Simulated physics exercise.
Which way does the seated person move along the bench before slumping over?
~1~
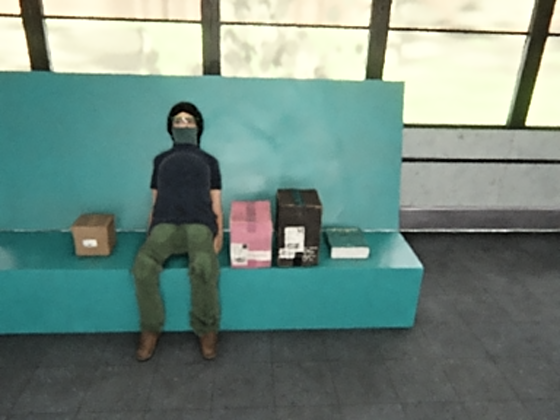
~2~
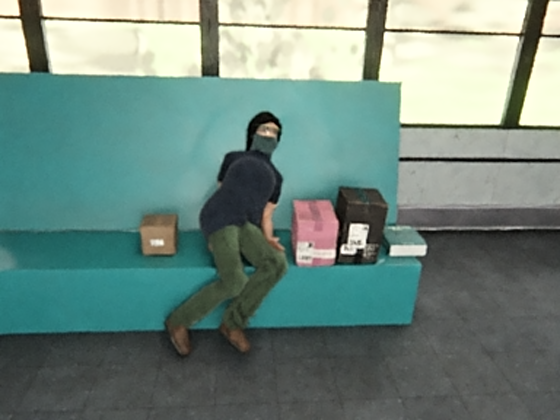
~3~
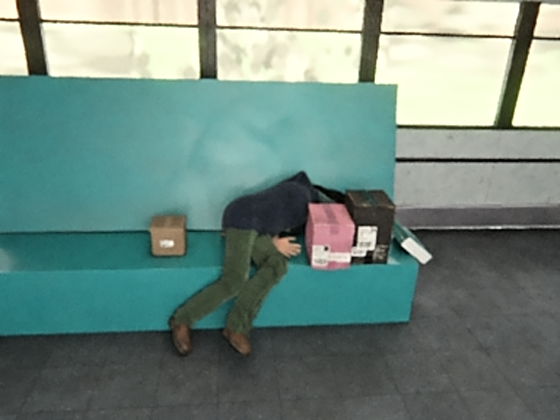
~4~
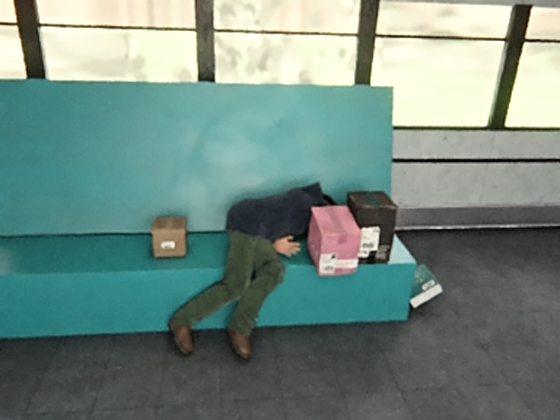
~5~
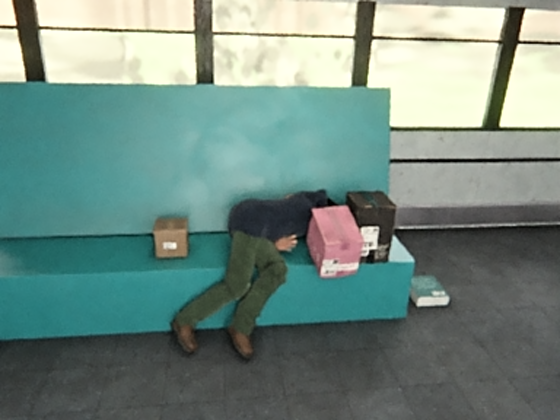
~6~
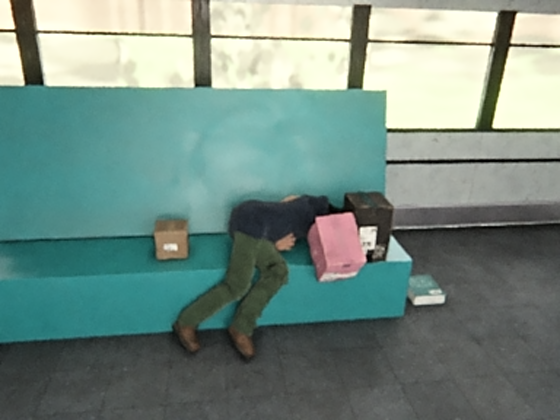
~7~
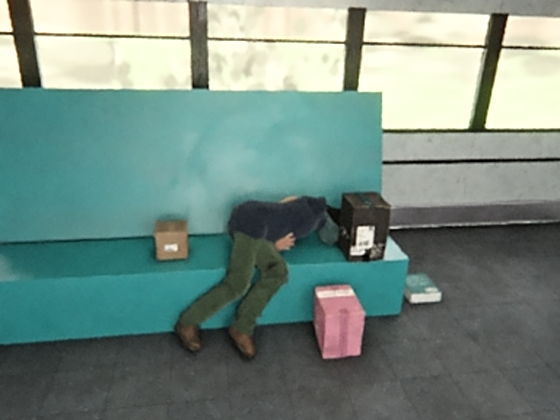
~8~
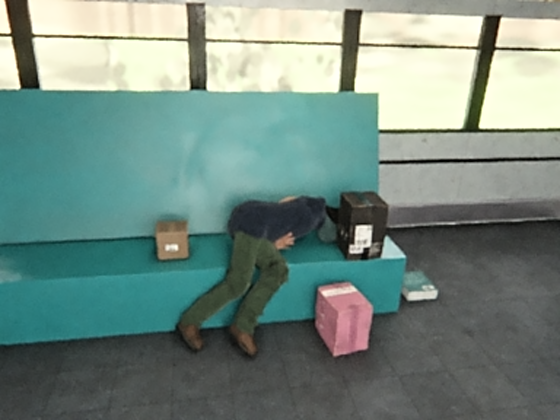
The person slides to the right along the bench, toward the pink and black boxes.
